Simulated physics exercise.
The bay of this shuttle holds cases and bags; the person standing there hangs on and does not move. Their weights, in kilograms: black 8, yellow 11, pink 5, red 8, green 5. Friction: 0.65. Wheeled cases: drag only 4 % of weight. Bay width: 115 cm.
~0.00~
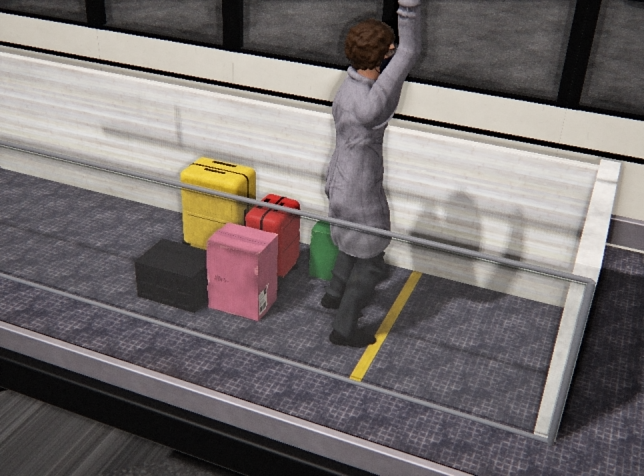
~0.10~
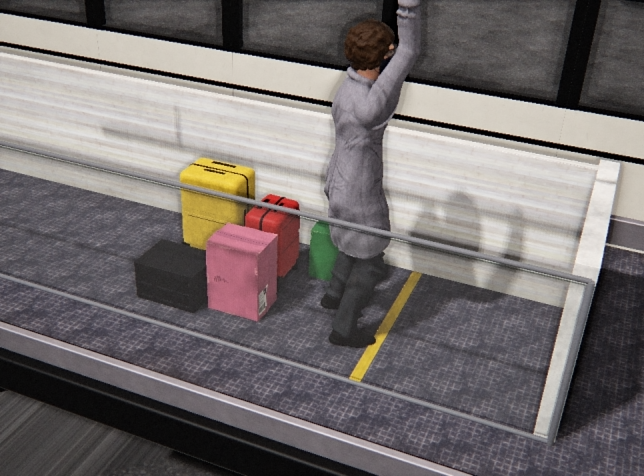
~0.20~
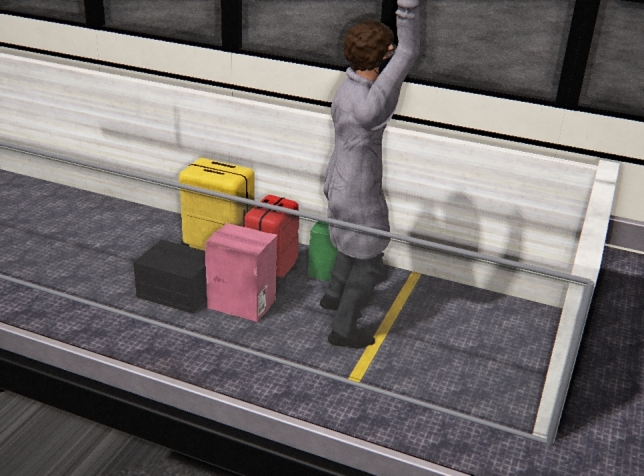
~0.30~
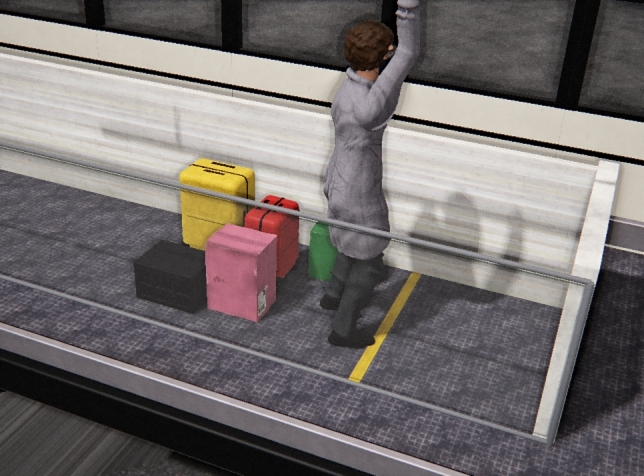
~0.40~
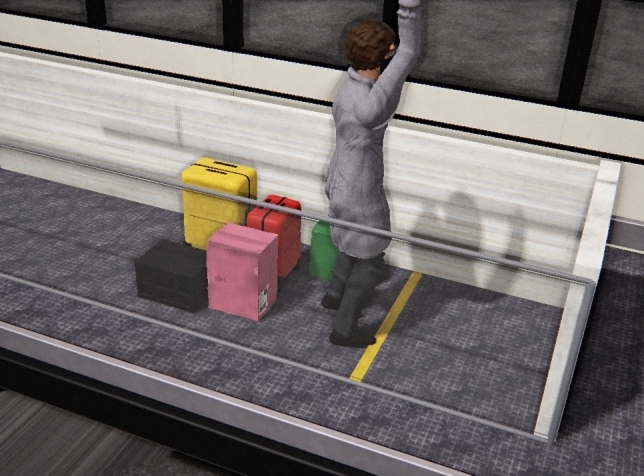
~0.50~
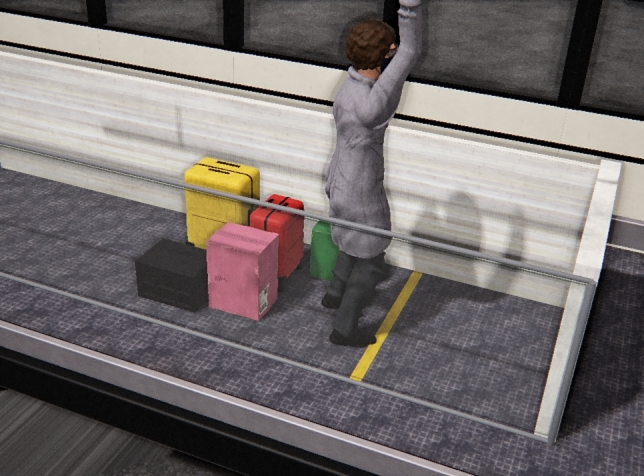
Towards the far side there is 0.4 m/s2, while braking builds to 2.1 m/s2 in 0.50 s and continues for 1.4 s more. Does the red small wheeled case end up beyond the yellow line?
No.
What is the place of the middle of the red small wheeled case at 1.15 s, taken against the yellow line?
Some 50 cm short of it.
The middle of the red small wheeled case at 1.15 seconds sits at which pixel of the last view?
Roughly at pixel (318, 252).
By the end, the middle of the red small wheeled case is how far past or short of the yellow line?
Some 35 cm short of it.
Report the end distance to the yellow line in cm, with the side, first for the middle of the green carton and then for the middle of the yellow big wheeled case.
Green carton 0 short, yellow big wheeled case 60 short.
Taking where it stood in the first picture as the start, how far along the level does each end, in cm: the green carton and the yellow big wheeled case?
Green carton: 40; yellow big wheeled case: 60.
After 0.75 s the red small wheeled case is 69 cm short of the yellow line, tilted 0°, near (290, 245) in the last picture's view; the black crate 121 cm short of the yellow line, tilted 0°.
After 1.15 s the red small wheeled case is 51 cm short of the yellow line, tilted 0°, near (318, 252) in the last picture's view; the black crate 121 cm short of the yellow line, tilted 0°.
After 1.65 s the red small wheeled case is 35 cm short of the yellow line, tilted 0°, near (347, 252) in the last picture's view; the black crate 121 cm short of the yellow line, tilted 0°.
When all is still (2.7 s), black crate stops short of the yellow line; yellow big wheeled case stops short of the yellow line; pink pack stops short of the yellow line; red small wheeled case stops short of the yellow line.
